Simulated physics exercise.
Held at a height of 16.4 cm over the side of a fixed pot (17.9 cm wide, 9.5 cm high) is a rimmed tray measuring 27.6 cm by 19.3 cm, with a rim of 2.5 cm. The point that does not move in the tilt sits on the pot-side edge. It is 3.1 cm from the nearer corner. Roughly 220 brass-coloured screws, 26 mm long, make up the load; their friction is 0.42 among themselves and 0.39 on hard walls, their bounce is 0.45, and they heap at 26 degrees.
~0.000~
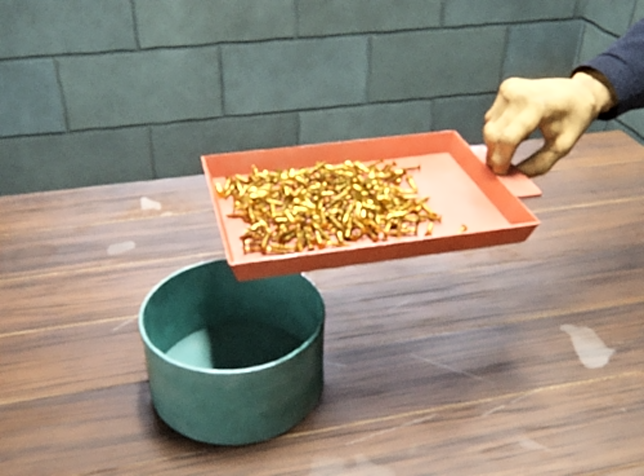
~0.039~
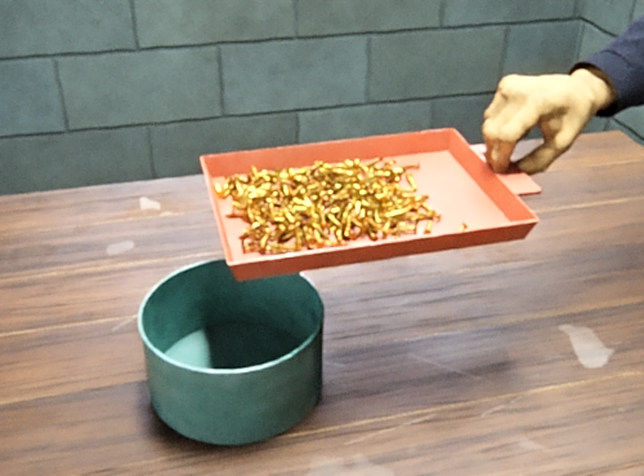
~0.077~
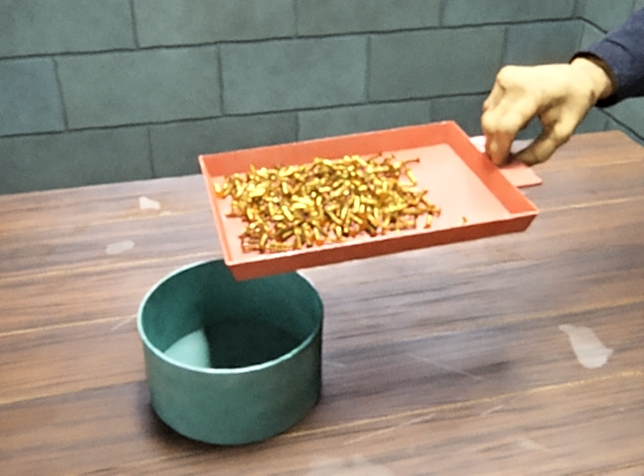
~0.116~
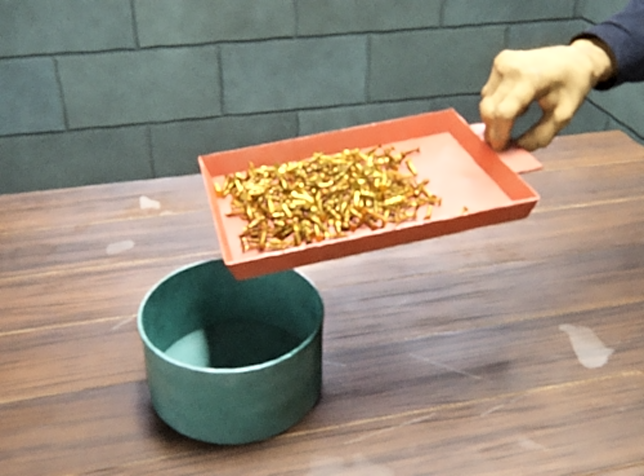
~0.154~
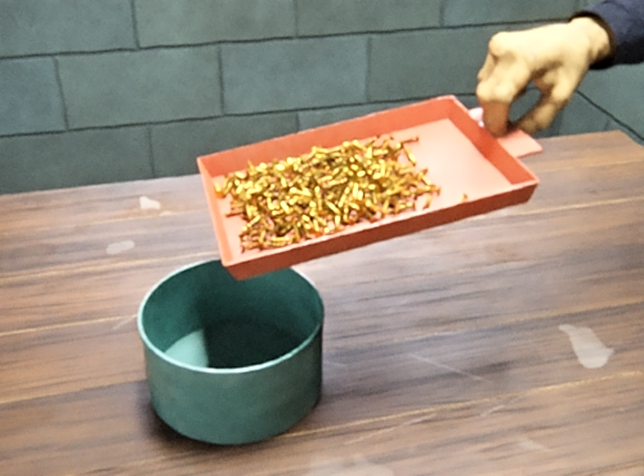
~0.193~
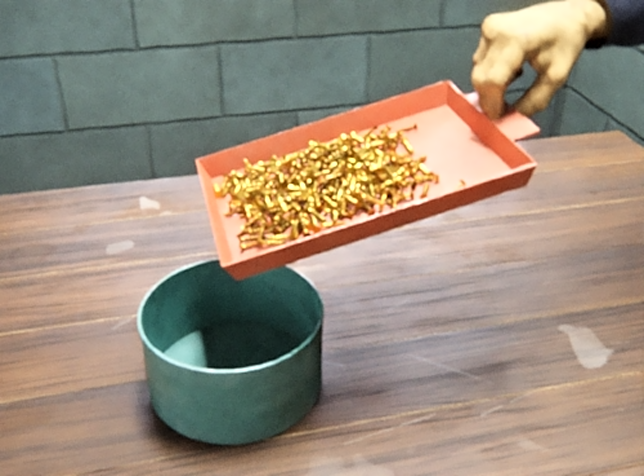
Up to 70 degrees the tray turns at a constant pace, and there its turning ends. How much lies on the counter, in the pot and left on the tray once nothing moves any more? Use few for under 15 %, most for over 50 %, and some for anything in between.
Counter: Some, pot: Some, tray: Some.
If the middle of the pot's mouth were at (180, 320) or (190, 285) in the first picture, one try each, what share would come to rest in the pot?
Close to 40 in a hundred, then close to 55 in a hundred.
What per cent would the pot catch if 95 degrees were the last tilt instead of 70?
It would land at about 55 percent.
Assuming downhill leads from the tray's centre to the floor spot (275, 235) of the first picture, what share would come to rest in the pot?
About 60 per cent.
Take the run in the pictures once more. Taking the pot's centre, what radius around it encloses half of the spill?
Distance: Around 14 cm.
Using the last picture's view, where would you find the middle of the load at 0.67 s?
Somewhere about (218, 197) in the last view.
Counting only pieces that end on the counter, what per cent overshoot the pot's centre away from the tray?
Roughly 90 percent of the spill.
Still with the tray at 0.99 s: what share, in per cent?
Roughly 50 per cent.
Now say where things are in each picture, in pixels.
The first picture shows tray tilt 0 degrees, front corners at (238, 258) and (529, 219); middle of the pieces at (326, 195); pot at (233, 309).
The second picture shows tray tilt 1 degrees, front corners at (236, 258) and (528, 217); middle of the pieces at (325, 194).
The third picture shows tray tilt 2 degrees, front corners at (235, 257) and (528, 209); middle of the pieces at (324, 191).
The fourth picture shows tray tilt 5 degrees, front corners at (234, 257) and (528, 195), lowest corner left back; middle of the pieces at (324, 186).
The fifth picture shows tray tilt 9 degrees, front corners at (232, 258) and (528, 179), lowest corner left back; middle of the pieces at (322, 180).
The sixth picture shows tray tilt 13 degrees, front corners at (230, 258) and (525, 162), lowest corner left back; middle of the pieces at (320, 175); pot at (232, 308). Its pace works out near 100 degrees a second.
Then, at 0.48 s, tilt 41 degrees; the tray holds 100 %, the pot 0 %.
After 0.67 s, tilt 60 degrees; the tray holds 100 %, the pot 0 %.
After 0.99 s, tilt 70 degrees; the tray holds 50 %, the pot 20 %.
At rest (2.1 s), counter 25 %, pot 30 %, tray 40 %.
